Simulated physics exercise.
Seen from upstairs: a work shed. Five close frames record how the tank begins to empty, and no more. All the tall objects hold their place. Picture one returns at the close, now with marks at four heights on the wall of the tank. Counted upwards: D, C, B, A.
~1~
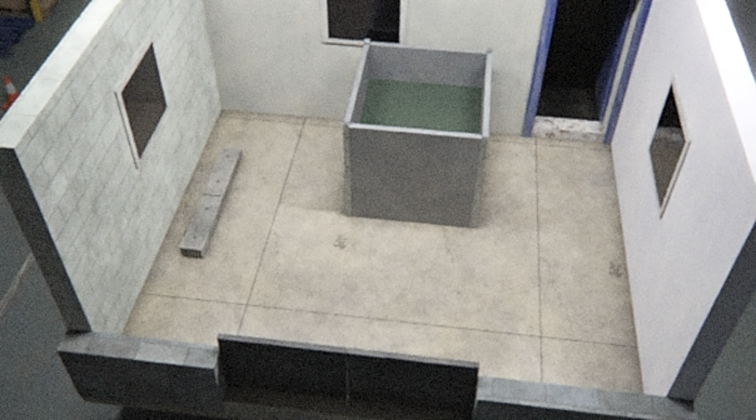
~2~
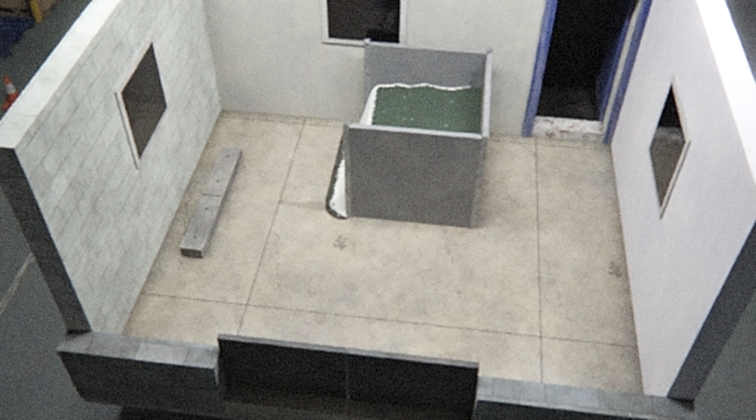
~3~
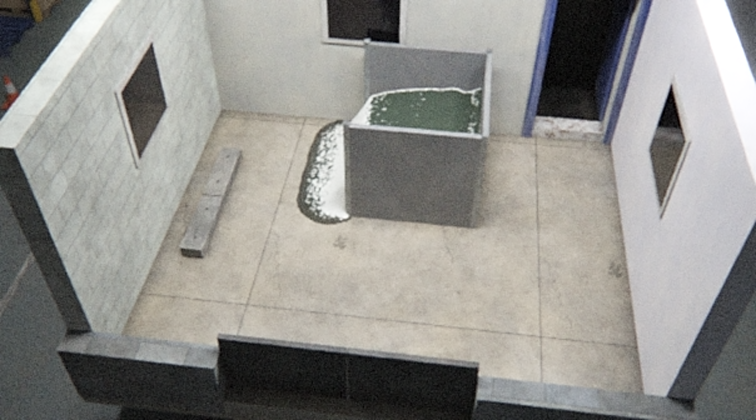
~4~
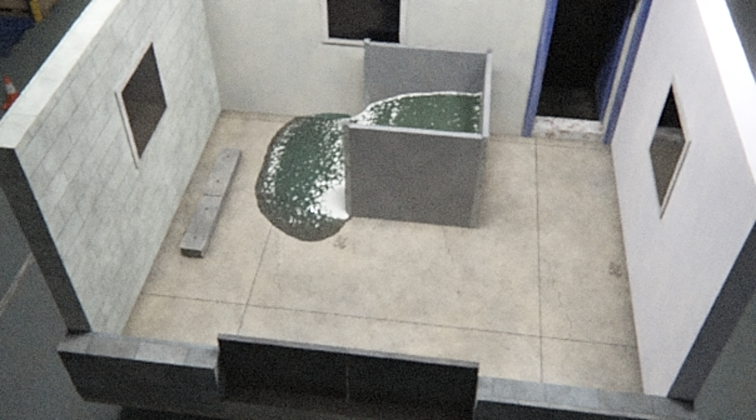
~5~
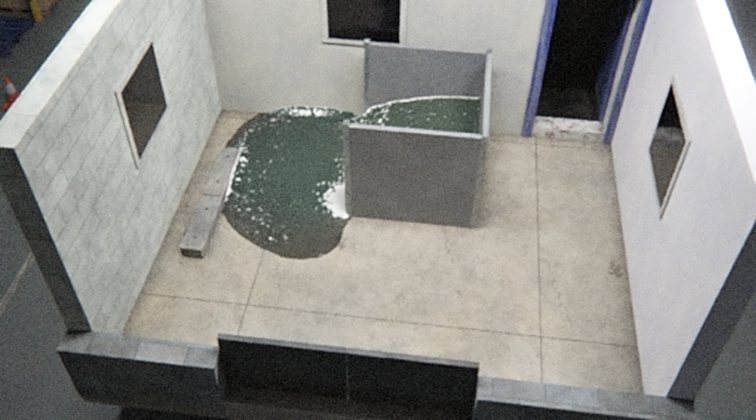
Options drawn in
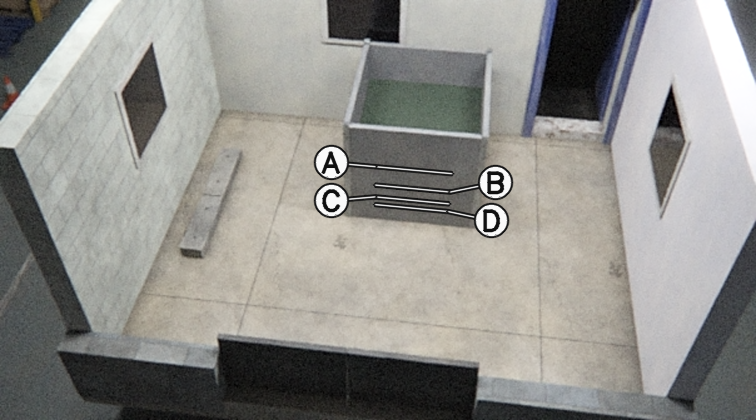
Green water burst from the left side of a gray tank in a small roofless shed and spread leftward across the pale floor, foaming white, until it reached the low gray block.
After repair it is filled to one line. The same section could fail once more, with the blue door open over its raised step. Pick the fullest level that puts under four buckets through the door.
A.
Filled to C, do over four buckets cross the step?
No.
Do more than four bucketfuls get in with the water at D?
No, that is safe.
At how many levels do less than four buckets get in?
All of them.
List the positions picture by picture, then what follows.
Water in the tank at rest, its middle at (420, 120); foot of the blue doorway at (567, 139); shut gate at (348, 357).
Water covers 2 % of the ground and shows as far out as (335, 211).
Water covers 6 % of the ground and shows as far out as (324, 206).
Water covers 11 % of the ground and shows as far out as (306, 116).
Water covers 18 % of the ground and shows as far out as (238, 137).
On the marked copy, A at (413, 170); B at (412, 188); C at (411, 200); D at (411, 208); from the bottom up D, C, B, A.
With A, a bucket or two gets in.
With B, nothing gets over.
With C, nothing gets over.
With D, nothing gets over.
